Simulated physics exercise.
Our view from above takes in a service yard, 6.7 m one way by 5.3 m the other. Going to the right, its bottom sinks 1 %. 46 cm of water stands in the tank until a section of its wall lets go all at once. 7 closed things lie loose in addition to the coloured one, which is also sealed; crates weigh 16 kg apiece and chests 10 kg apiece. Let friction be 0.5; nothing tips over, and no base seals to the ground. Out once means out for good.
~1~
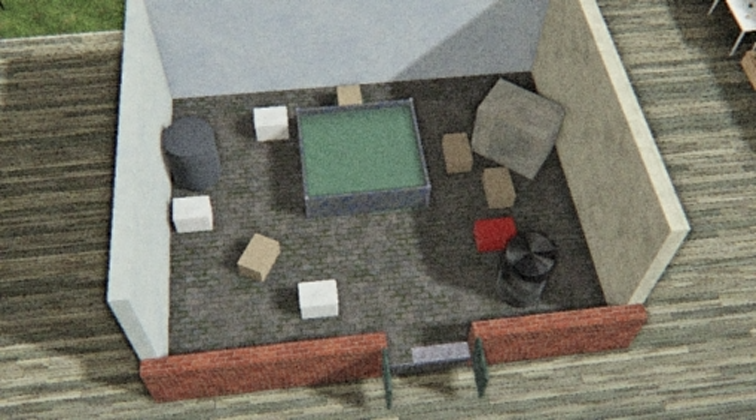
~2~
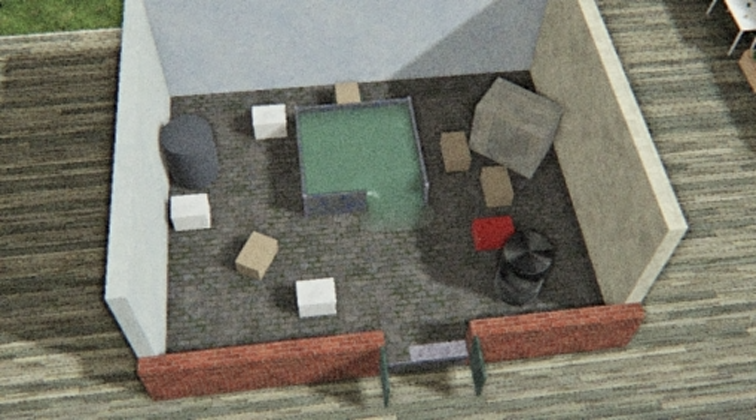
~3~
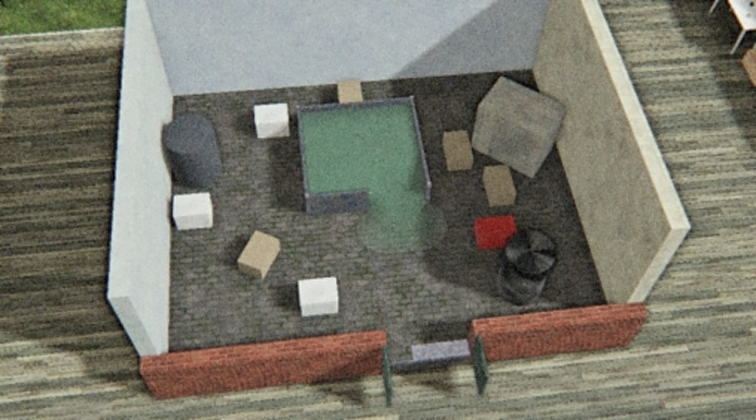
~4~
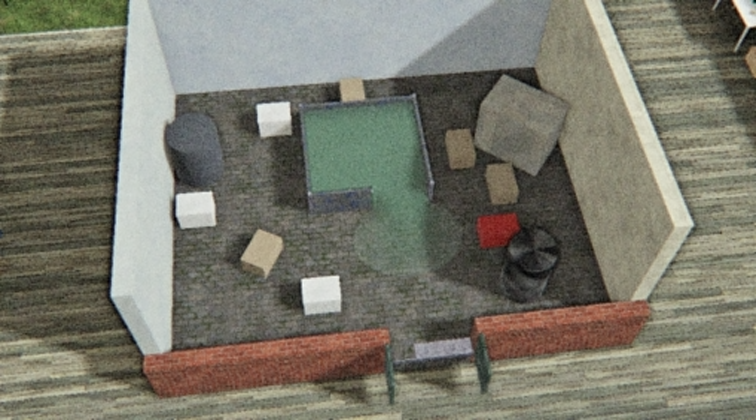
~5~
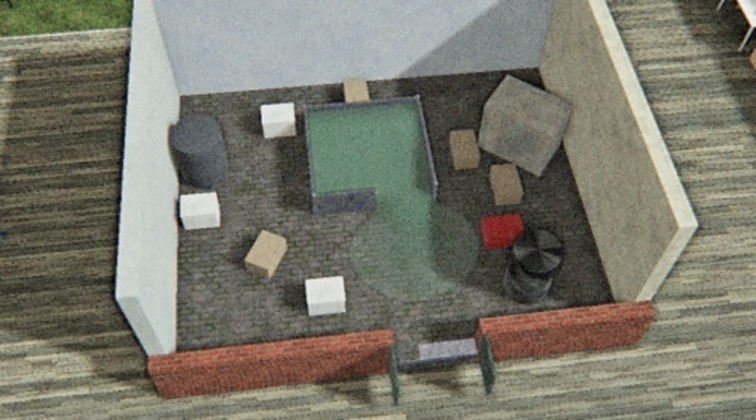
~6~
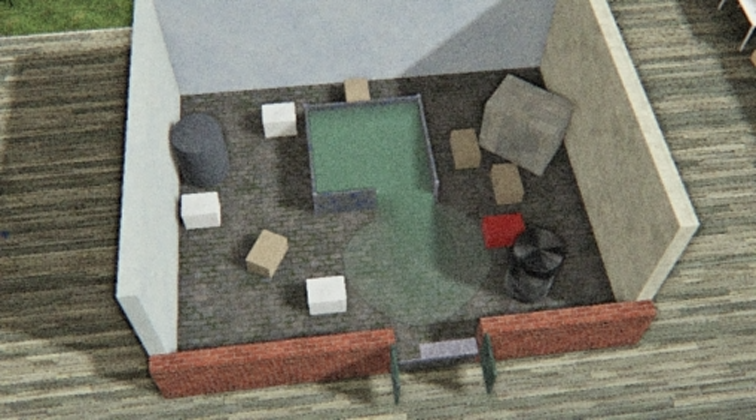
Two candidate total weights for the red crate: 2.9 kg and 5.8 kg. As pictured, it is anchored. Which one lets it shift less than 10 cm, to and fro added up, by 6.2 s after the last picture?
In all likelihood, neither amount helps.
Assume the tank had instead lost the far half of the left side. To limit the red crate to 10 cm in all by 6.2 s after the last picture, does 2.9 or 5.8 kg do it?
Result: Lesser mass sufficient.
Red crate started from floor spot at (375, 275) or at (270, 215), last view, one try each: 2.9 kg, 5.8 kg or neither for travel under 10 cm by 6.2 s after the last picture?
In turn: Neither holds; the smaller is enough.
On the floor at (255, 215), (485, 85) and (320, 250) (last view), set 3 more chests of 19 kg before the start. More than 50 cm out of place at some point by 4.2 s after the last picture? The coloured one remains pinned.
Results, in sequence: Not exceeded / not exceeded / not exceeded.
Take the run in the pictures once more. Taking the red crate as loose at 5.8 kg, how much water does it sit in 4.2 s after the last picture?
Close to 5 cm deep.
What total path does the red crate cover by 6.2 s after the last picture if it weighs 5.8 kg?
It covers some 250 cm altogether.
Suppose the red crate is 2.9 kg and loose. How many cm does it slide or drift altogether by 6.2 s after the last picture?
All together it comes to about 250 cm.
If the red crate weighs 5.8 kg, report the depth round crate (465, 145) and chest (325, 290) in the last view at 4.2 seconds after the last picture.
Depth approx. 0 cm / 3 cm.
Then, 0.6 s after the last picture the red crate would be 16 cm from its start with 2.9 kg and 15 cm from its start with 5.8 kg; 2 cm of water round it then.
Then, 2.3 s after the last picture the red crate would be 111 cm from its start with 2.9 kg and 102 cm from its start with 5.8 kg; 3 cm of water round it then.
Then, 4.2 s after the last picture the red crate would be 108 cm from its start with 2.9 kg and 107 cm from its start with 5.8 kg; 5 cm of water round it then.
Then, 6.2 s after the last picture the red crate would be 88 cm from its start with 2.9 kg and 84 cm from its start with 5.8 kg; 8 cm of water round it then.
